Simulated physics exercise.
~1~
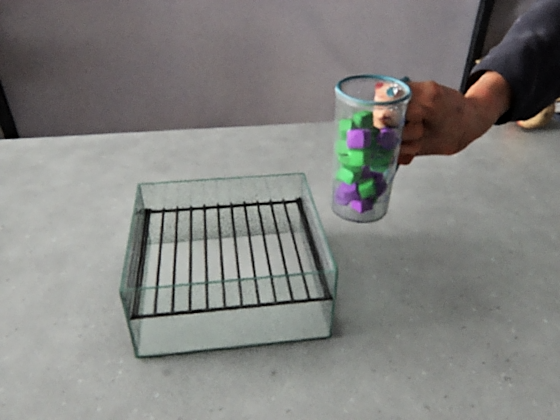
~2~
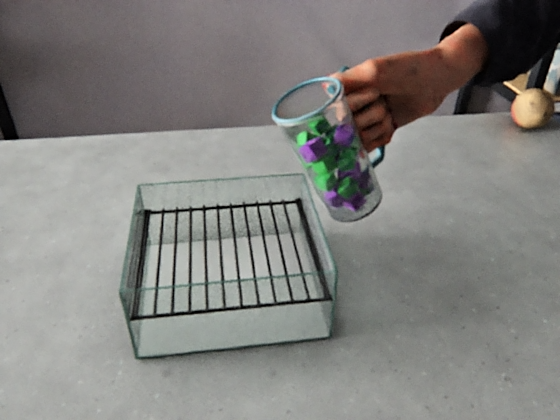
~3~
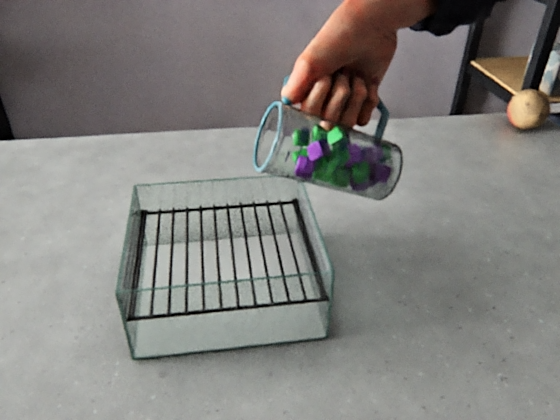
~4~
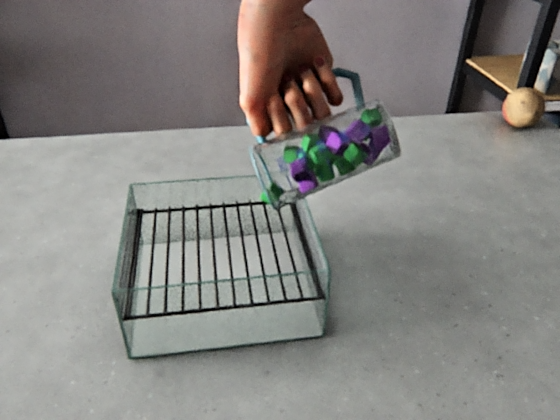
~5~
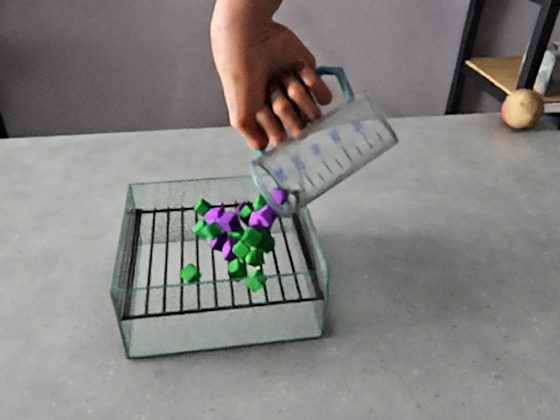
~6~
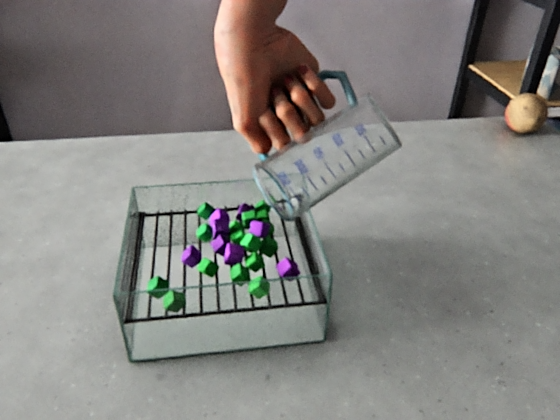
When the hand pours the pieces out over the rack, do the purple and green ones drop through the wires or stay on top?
Both the purple and the green pieces stay on top, resting on the wires.
